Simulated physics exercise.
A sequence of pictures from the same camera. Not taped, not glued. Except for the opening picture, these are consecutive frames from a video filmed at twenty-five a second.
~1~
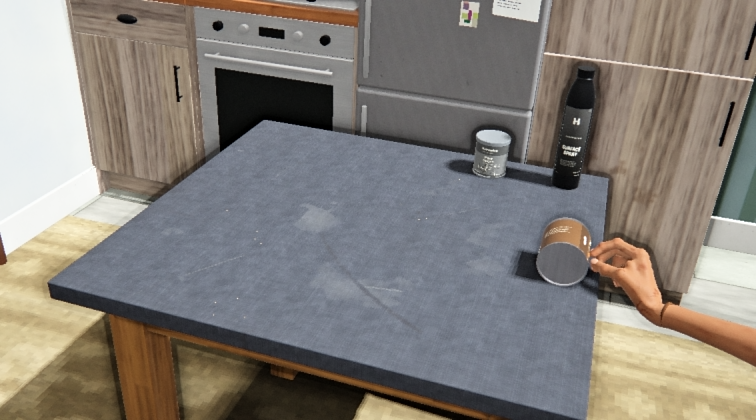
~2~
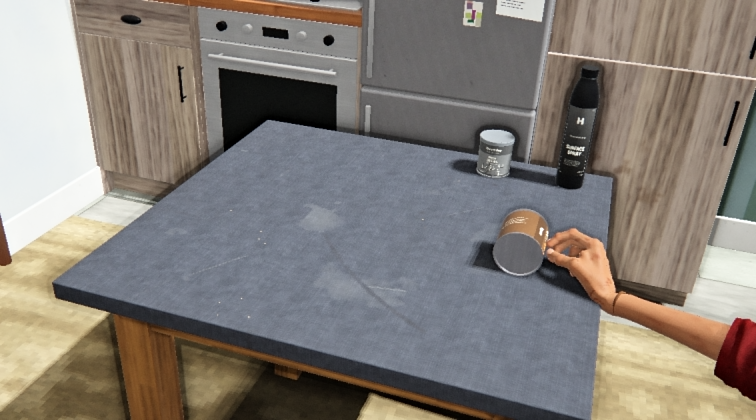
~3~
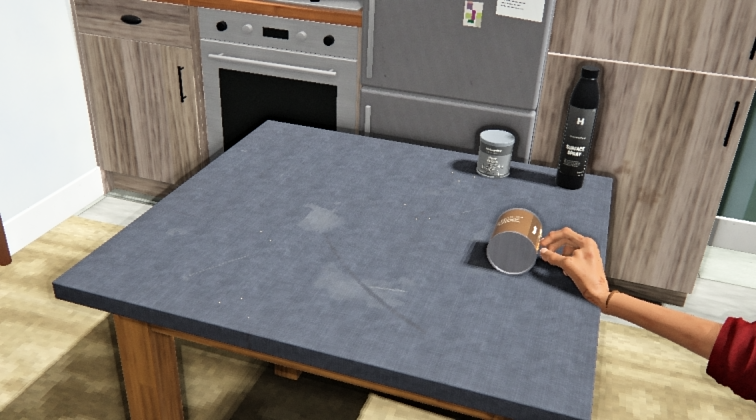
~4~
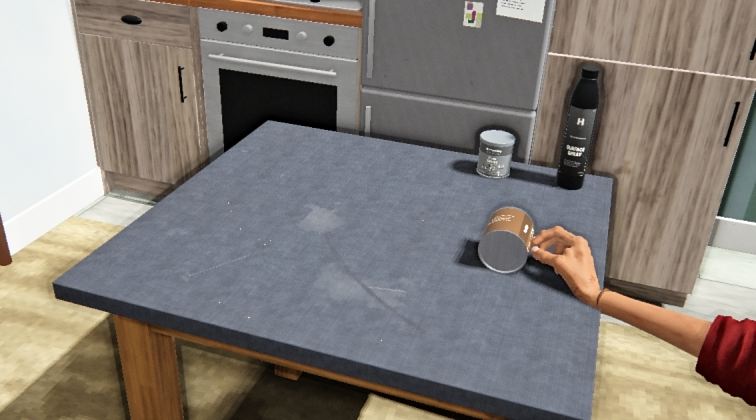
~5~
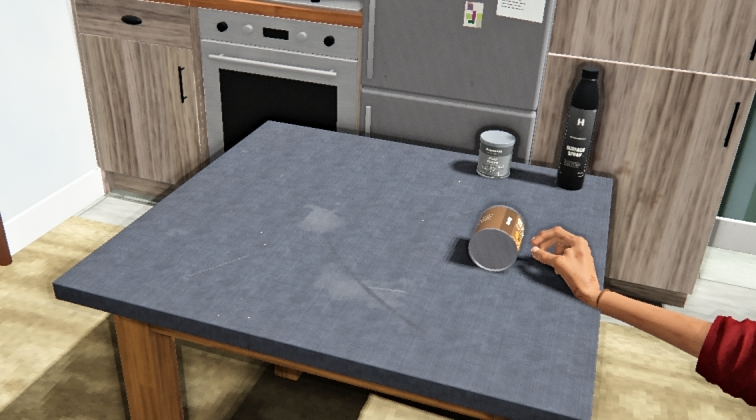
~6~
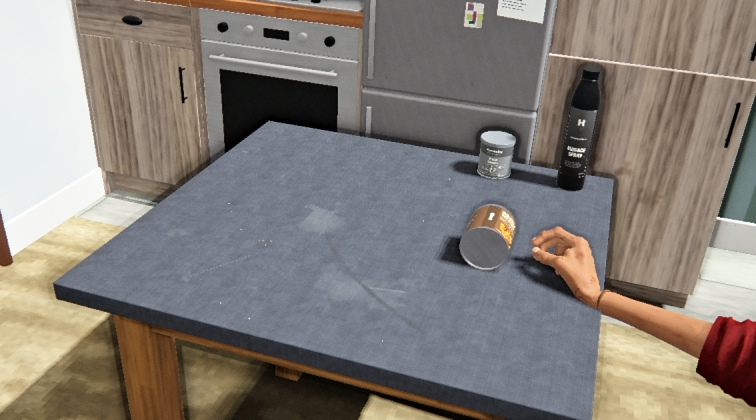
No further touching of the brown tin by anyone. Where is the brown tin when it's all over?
It ends on the tabletop.
Then, 0.20 s later than the last frame, brown tin moved about its own width near (448, 229).
Then, 0.40 s later than the last frame, brown tin moved well along near (417, 223).
Then, 0.80 s later than the last frame, brown tin moved well along near (379, 215).
When it is over, moved from the start, brown tin. End places, in pixels of the last picture, brown tin near (371, 214).
